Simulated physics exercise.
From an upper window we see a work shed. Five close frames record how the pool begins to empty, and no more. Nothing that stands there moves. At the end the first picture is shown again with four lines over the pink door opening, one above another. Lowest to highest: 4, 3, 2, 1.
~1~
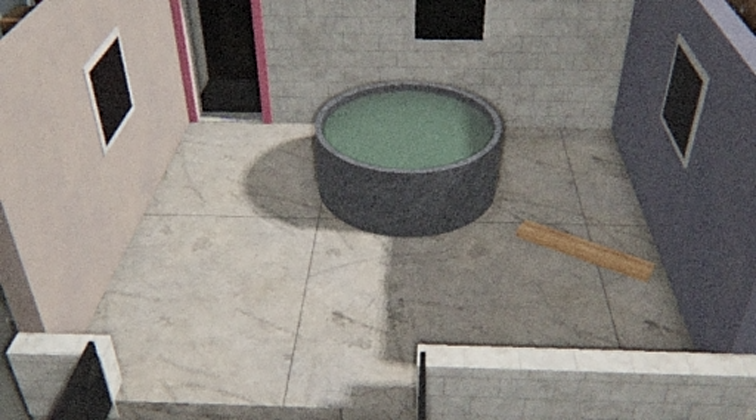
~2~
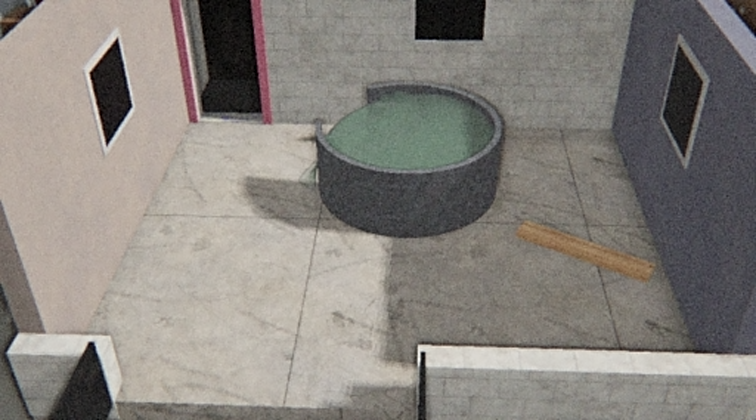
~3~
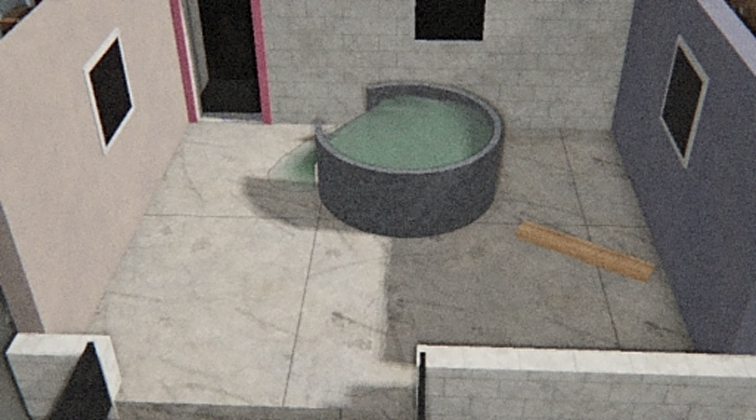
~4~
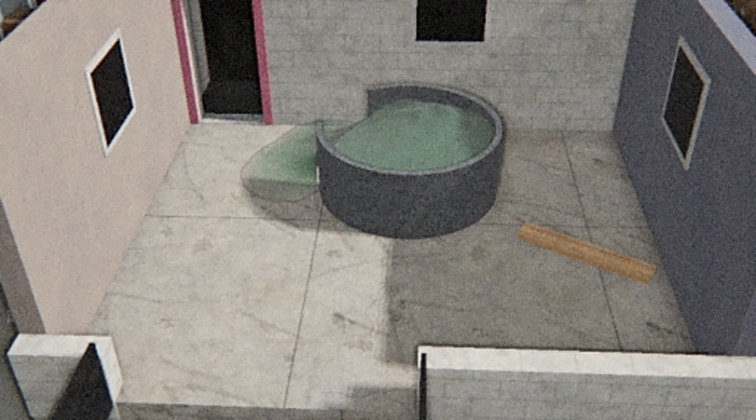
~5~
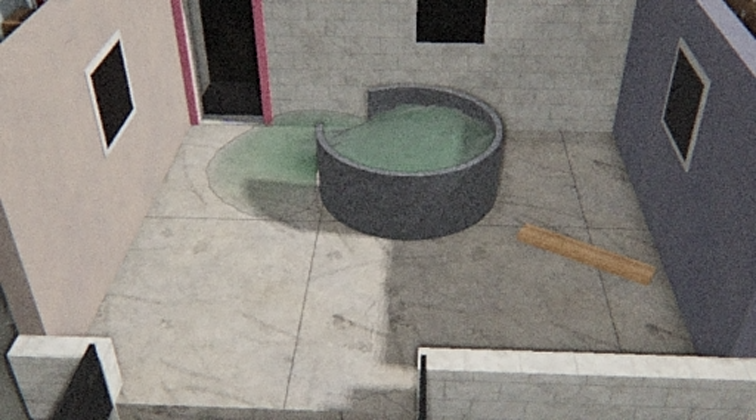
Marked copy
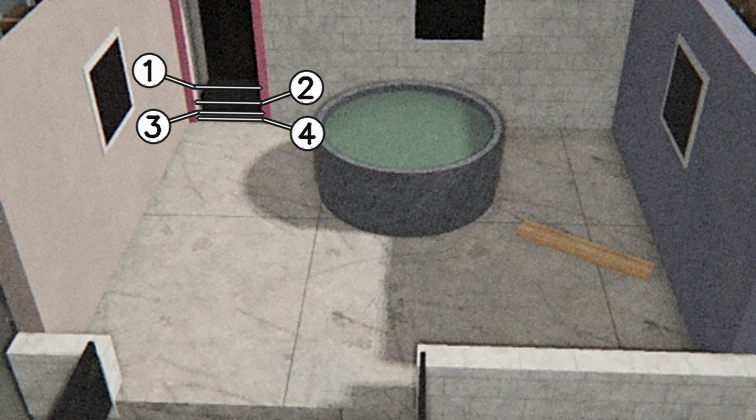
The footage shows a round dark pool of green water in a walled yard with a wooden plank on the floor; a section of its left side opens, and water pours out and spreads leftward across the pale ground.
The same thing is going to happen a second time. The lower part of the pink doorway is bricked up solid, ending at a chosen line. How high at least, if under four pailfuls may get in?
It is 1.
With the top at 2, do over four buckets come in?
Yes, it does.
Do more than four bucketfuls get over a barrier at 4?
Yes, that goes wrong.
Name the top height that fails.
That is height 2.
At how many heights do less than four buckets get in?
One.
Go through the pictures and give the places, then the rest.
Water in the pool at rest, its middle at (408, 129); foot of the pink doorway at (231, 122); open gate at (262, 336), in the first picture.
Water covers 1 % of the ground, its front hidden from here, in the second picture.
Front seen at (279, 180), 4 % of the ground wet, in the third picture.
Front seen at (251, 181), 8 % of the ground wet, in the fourth picture.
Front seen at (214, 166), 13 % of the ground wet, in the fifth picture.
On the marked copy, 1 at (227, 87); 2 at (229, 102); 3 at (230, 112); 4 at (231, 119); from the bottom up 4, 3, 2, 1.
With 1, a splash gets over, under a bucket.
With 2, about 8 bucketfuls get in.
With 3, dozens of bucketfuls pour in.
With 4, dozens of bucketfuls pour in.
